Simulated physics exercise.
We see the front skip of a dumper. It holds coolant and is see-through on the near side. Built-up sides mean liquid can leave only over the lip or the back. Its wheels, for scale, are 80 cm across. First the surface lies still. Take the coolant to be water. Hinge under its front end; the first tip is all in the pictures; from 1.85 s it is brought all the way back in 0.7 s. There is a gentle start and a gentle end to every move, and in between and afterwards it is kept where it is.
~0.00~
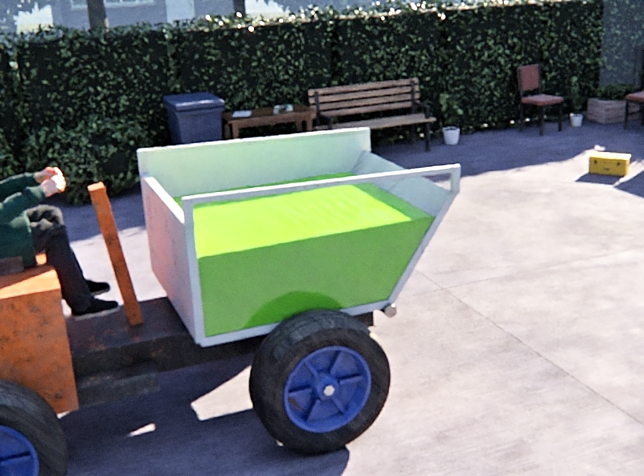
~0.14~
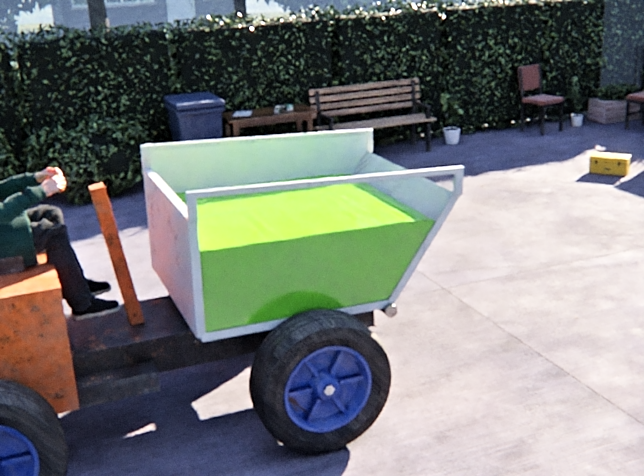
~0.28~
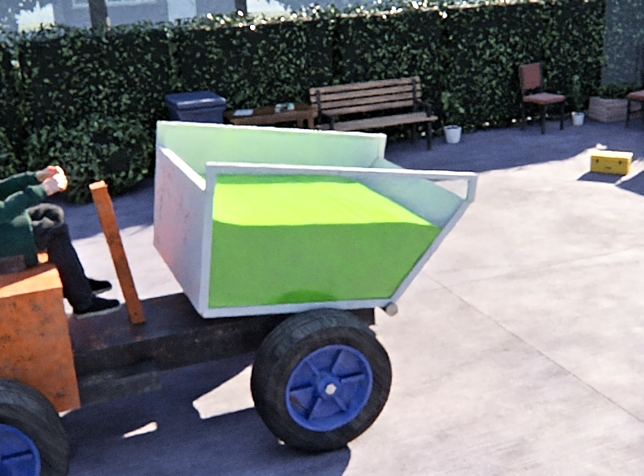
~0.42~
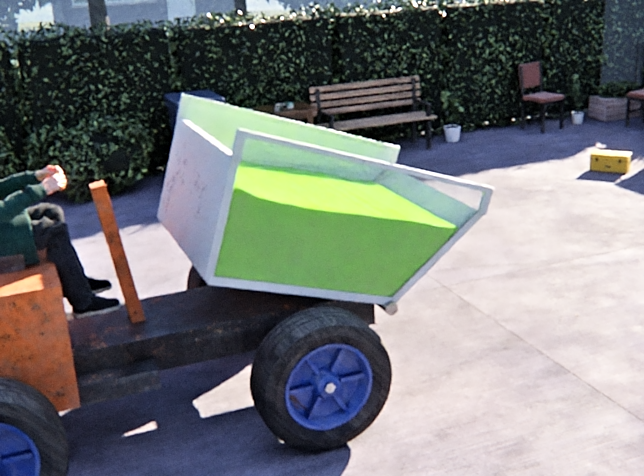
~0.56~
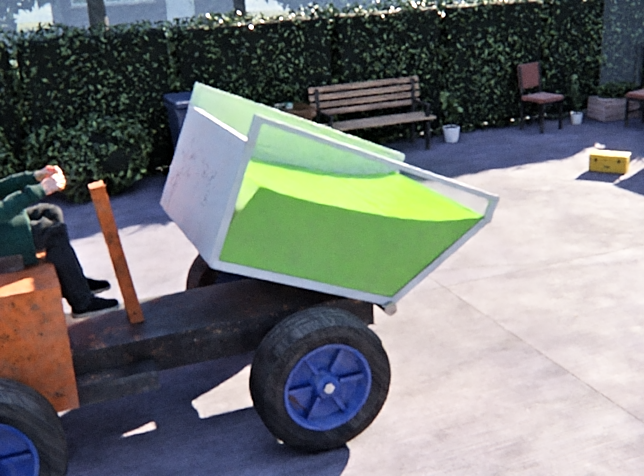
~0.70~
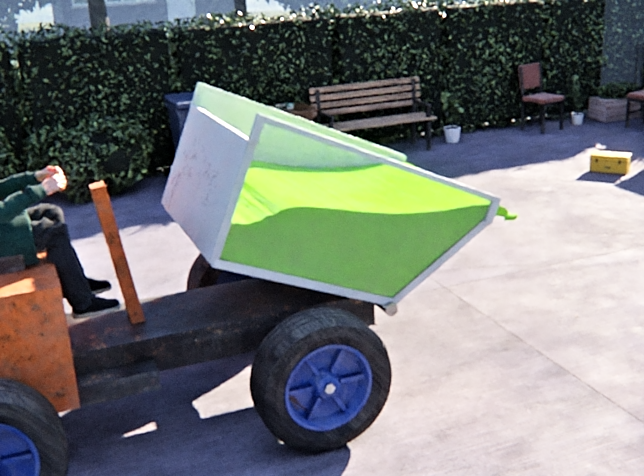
In a sunlit paved yard backed by a clipped hedge, a fixed, slightly raised view looks across the side of a dumper. A pale, see-through-sided skip of bright green liquid sits above a blue-hubbed wheel, a seated figure at the left, and a bench, chairs and yellow box behind. The skip tilts forwards to the right, the liquid shifts and ripples, and a little spurts over the lip.
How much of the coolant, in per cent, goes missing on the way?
Some 46 per cent goes overboard.
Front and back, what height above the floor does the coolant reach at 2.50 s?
Height at the front is 34 cm; height at the back is 20 cm.
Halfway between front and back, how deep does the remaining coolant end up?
I'd put it at some 22 cm.
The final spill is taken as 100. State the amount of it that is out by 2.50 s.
By that time, around 100 percent of it is out.
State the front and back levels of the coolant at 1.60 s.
Heights: Front 48 cm, then back 0 cm.
By 1.60 s the skip is at 23° forwards, the surface stands 0 cm at the back and 49 cm at the front; 37 per cent is out, over the front.
By 2.50 s the surface stands 20 cm at the back and 33 cm at the front; 44 per cent is out, over the front.
By 3.35 s the surface stands 35 cm at the back and 20 cm at the front; 44 per cent is out, over the front.
By 5.43 s 46 per cent is out, over the front, 317 of 696 litres.
